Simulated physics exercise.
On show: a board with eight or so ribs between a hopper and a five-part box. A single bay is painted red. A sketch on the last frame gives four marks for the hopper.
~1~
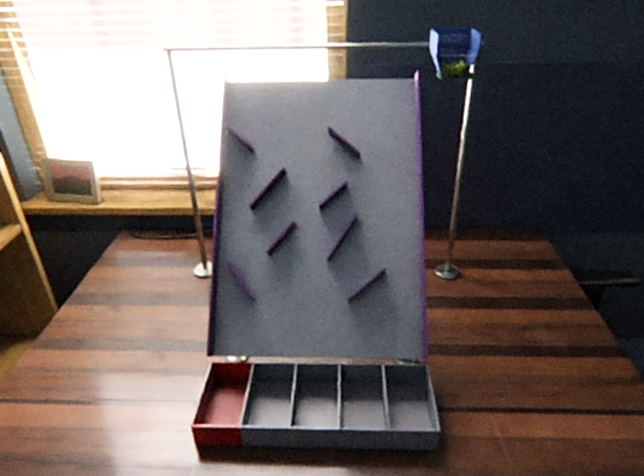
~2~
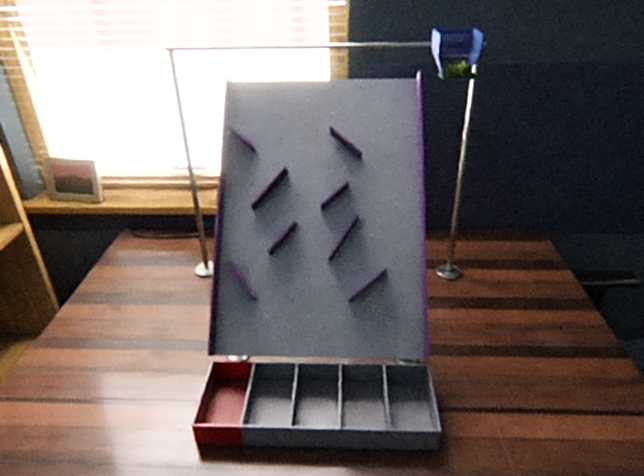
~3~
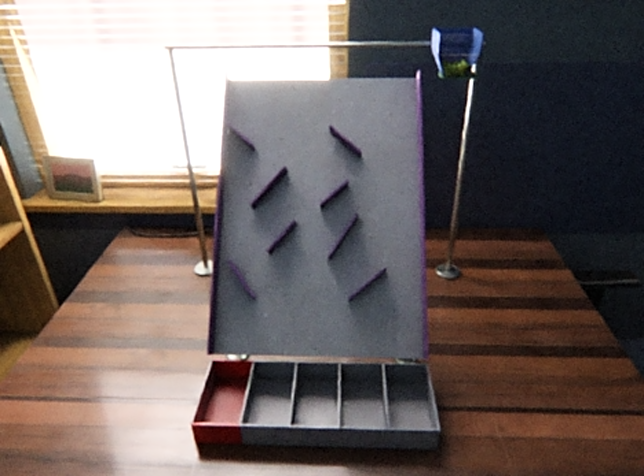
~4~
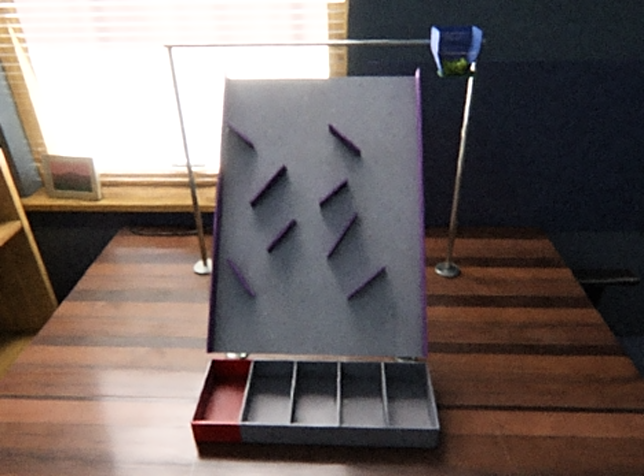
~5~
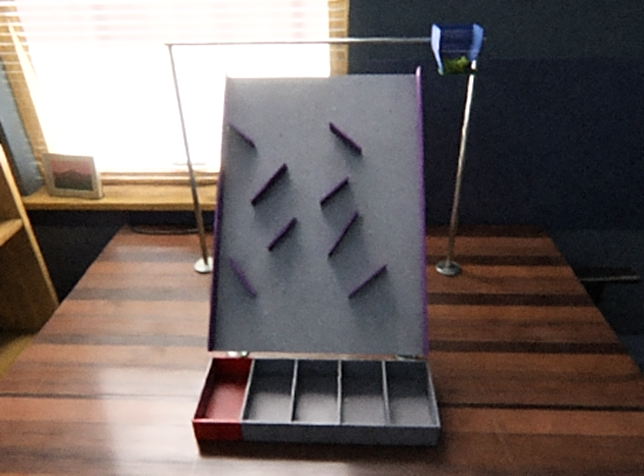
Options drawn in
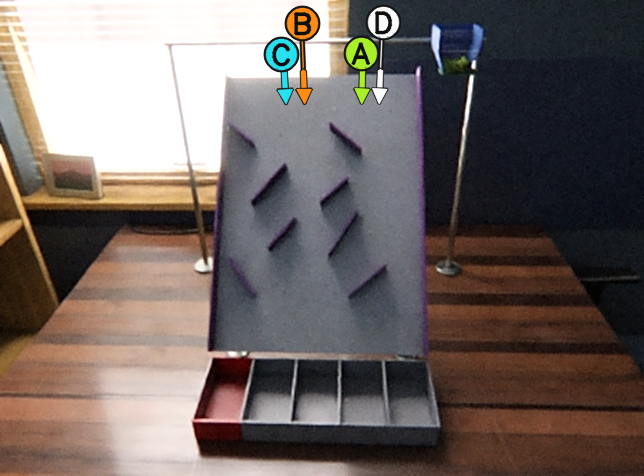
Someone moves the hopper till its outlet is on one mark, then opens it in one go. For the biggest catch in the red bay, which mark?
The best mark is C.
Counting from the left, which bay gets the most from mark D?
The fifth from the left.
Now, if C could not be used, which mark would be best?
The answer is B.
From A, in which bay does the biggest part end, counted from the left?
The fifth from the left.
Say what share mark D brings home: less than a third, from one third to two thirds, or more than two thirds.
It is less than a third.
On the marked copy, mark A meets the board at (361, 98); mark B meets the board at (304, 98); mark C meets the board at (285, 98); mark D meets the board at (379, 98).
If A is chosen, none at all in the red bay, all but a few in other bays, only a few outside the box.
If B is chosen, a small share in the red bay, the bulk in other bays, a small share outside the box.
If C is chosen, close to half in the red bay, close to half in other bays.
If D is chosen, none at all in the red bay, all but a few in other bays, a small share outside the box.
